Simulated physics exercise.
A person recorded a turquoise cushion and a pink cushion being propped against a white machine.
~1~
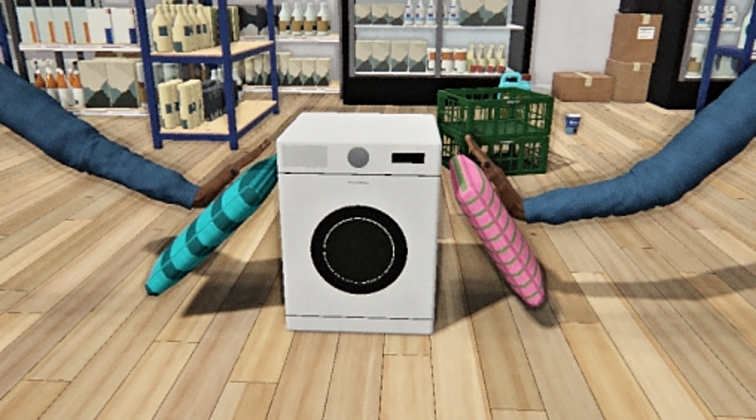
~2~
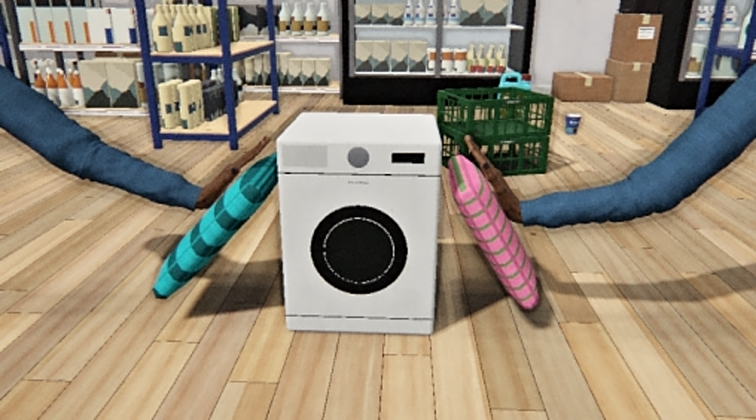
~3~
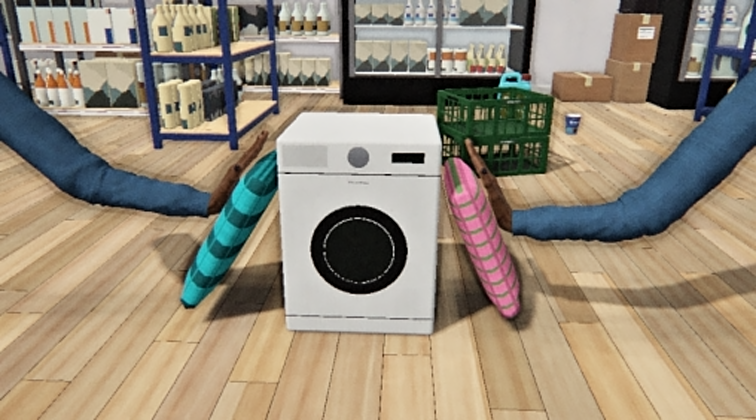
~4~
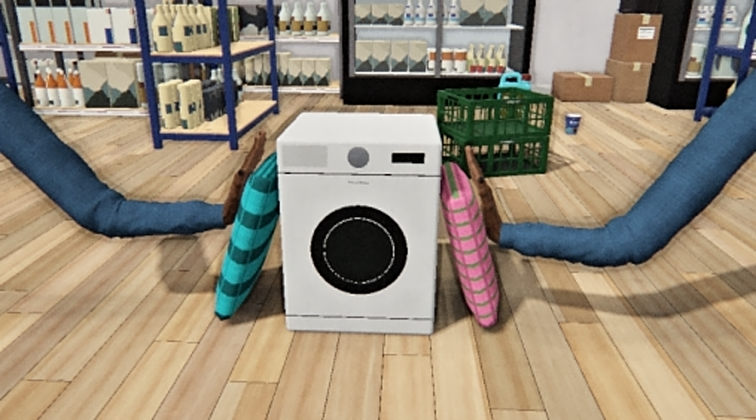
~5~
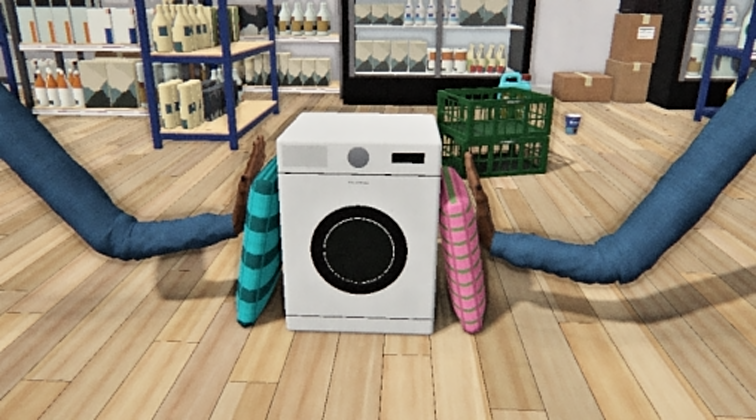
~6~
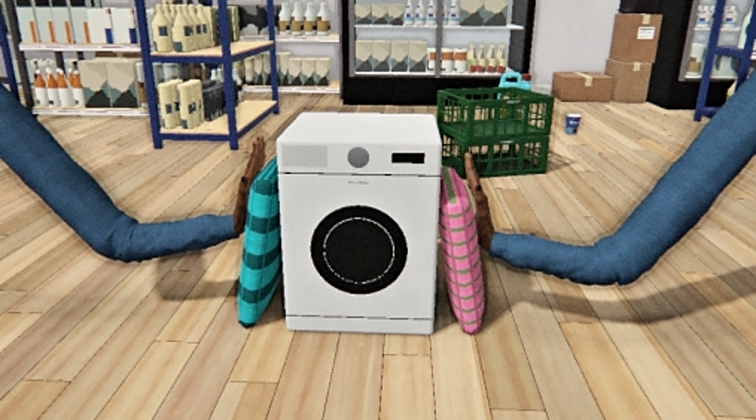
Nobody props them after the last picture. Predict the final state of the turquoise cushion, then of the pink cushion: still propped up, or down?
Prediction: The turquoise cushion remains propped up; the pink cushion remains propped up.
Then, 0.34 s later than the last view, turquoise cushion against the side near (270, 234); pink cushion against the side near (458, 246).
Finally, turquoise cushion against the side near (270, 234); pink cushion against the side near (458, 246). The turquoise cushion holds its lean and the pink cushion remains propped up.
